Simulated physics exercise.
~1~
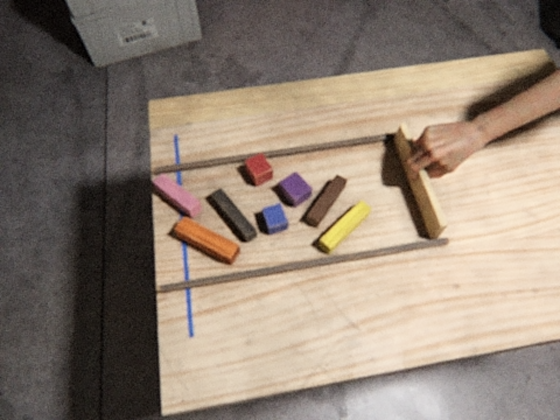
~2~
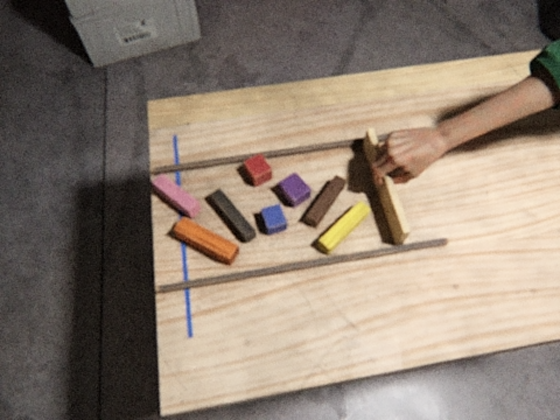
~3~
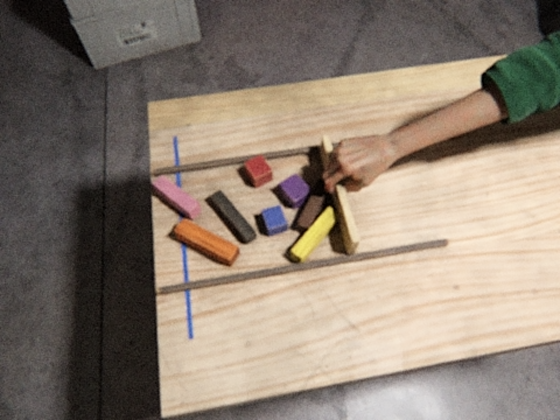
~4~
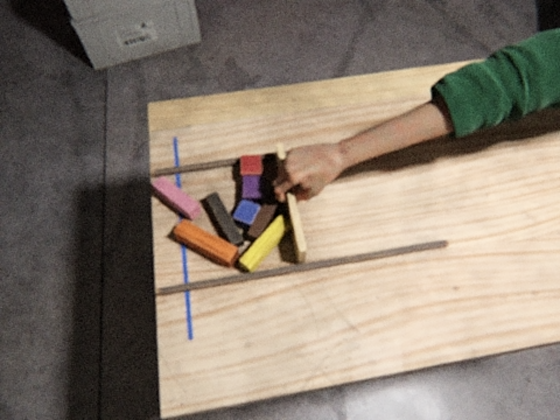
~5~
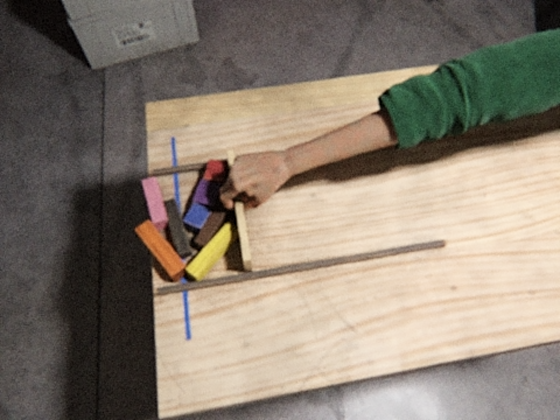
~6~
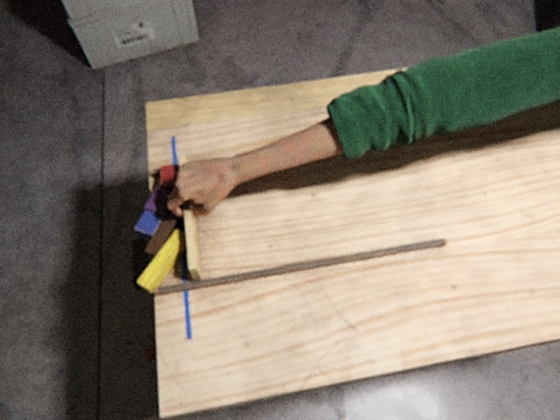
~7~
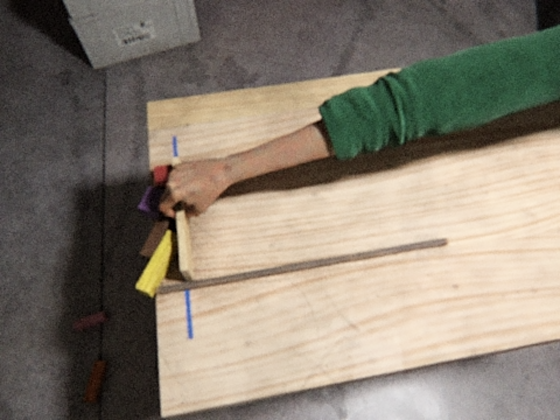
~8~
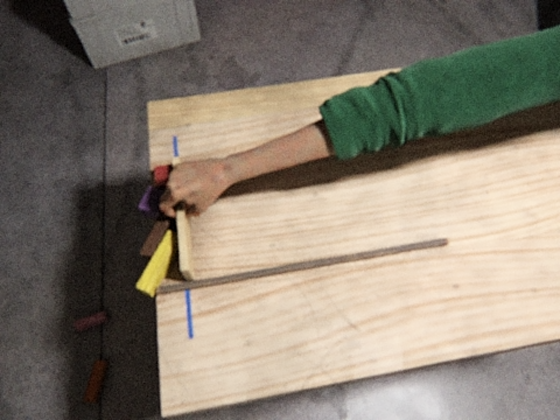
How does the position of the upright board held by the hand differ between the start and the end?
At the start the board stands to the right of all the coloured pieces, well away from the blue tape. By the end it has been pushed left to the tape, close to the table's left edge.
Hand sliding an upright wooden board left, bunching coloured blocks and sticks, tipping some off the table while others stay at the edge.
